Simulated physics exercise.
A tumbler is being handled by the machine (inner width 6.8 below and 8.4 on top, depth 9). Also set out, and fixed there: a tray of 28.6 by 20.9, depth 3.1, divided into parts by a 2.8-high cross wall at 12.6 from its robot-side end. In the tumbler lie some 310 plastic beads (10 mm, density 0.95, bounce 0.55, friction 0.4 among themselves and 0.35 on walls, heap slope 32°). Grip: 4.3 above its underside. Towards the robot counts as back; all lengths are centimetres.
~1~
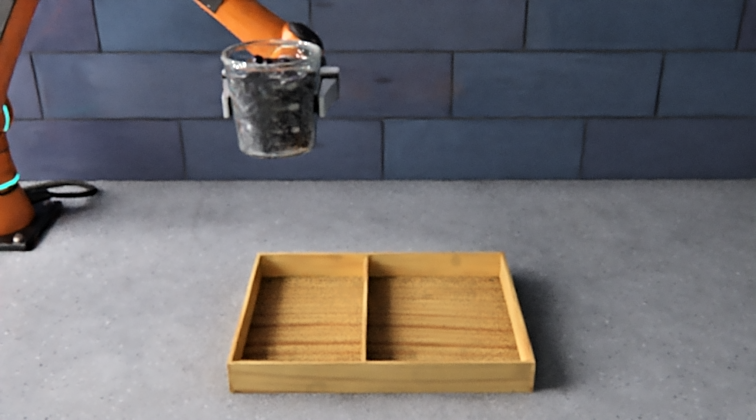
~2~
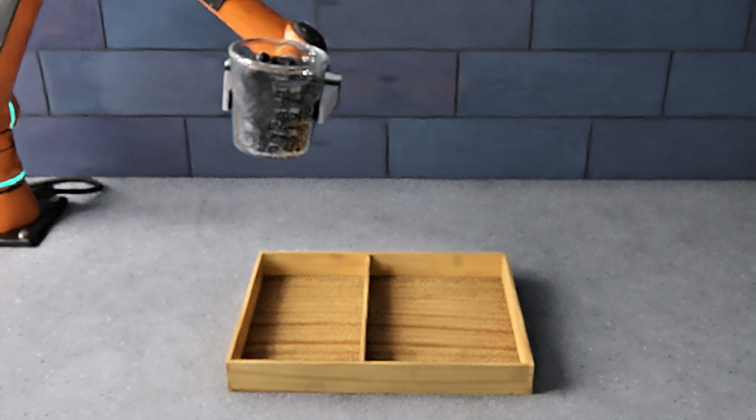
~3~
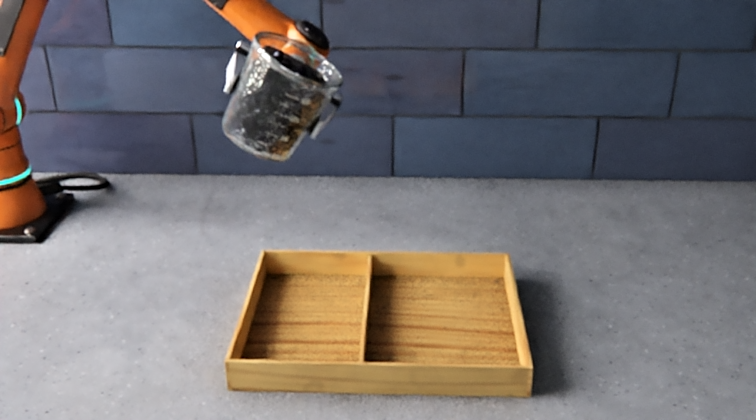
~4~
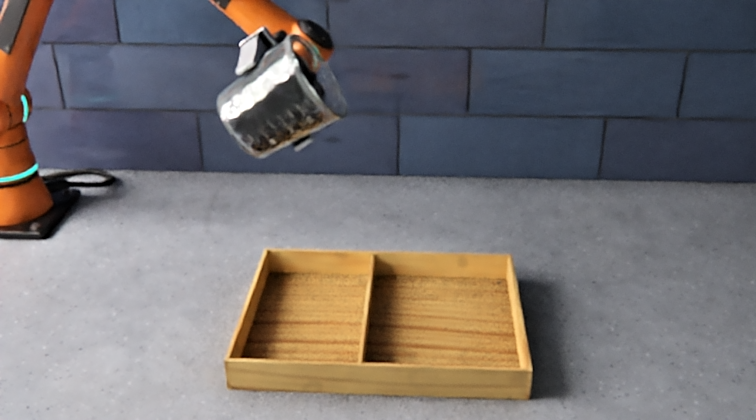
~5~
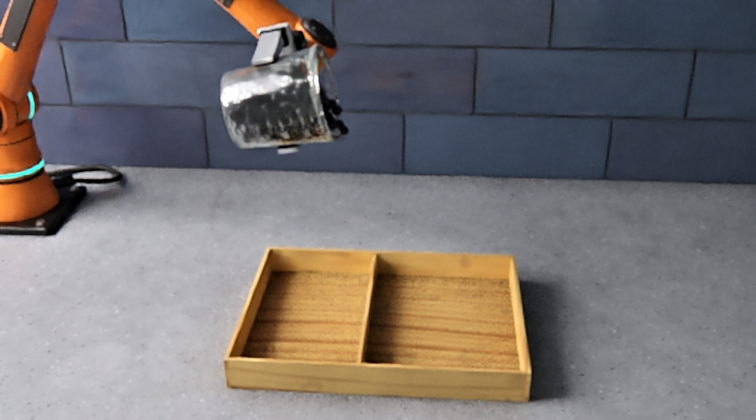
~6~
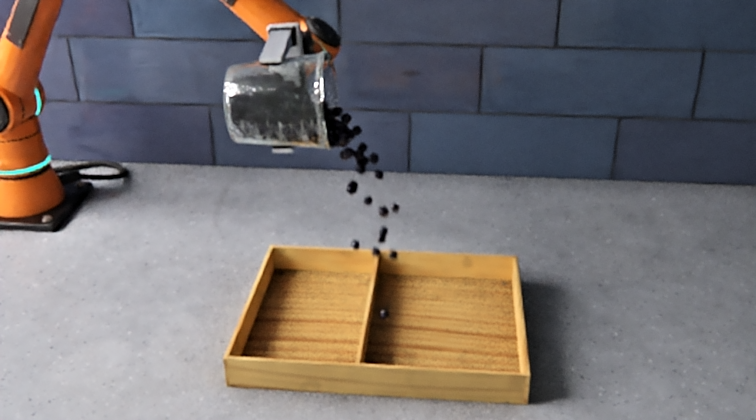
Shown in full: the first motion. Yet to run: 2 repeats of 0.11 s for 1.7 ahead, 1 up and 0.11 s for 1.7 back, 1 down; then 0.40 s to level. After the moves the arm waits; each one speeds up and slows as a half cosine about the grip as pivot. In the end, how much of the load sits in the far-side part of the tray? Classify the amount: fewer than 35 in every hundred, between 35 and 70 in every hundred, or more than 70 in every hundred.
Between 35 and 70 in every hundred.
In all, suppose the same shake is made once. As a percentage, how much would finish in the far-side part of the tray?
That share would be near 40 percent.
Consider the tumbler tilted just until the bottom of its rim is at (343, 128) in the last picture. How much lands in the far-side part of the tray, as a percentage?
That comes to some 25 percent.
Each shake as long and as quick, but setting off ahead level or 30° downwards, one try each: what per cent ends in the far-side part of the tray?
Estimates, in order: 60 % then 50 %.
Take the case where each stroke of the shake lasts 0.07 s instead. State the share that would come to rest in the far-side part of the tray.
Then about 75 per cent.
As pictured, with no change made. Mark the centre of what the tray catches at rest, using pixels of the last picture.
In the final picture, somewhere near (442, 324).
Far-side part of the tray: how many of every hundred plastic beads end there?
I'd guess near 60 per cent.
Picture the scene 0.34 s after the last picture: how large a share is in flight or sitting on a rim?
About 11 %.
Then, 0.34 s on, tilted 86° forward, highest piece 27 above the table; 186 in the tumbler, 88 in the far-side part, 5 in the robot-side part, 34 in flight or on a rim.
Then, 0.67 s on, tilted 32° forward, highest piece 28 above the table; 175 in the far-side part, 112 in the tumbler, 13 in the robot-side part, 2 on the table or floor, 11 in flight or on a rim.
Then, 1.04 s on, level, highest piece 27 above the table; 186 in the far-side part, 111 in the tumbler, 14 in the robot-side part, 2 on the table or floor.
Then, 2.09 s on, level, highest piece 27 above the table; 186 in the far-side part, 111 in the tumbler, 14 in the robot-side part, 2 on the table or floor.
In the end, 186 in the far-side part, 111 in the tumbler, 14 in the robot-side part, 2 on the table or floor. That is 59 % in the far-side part of the tray.
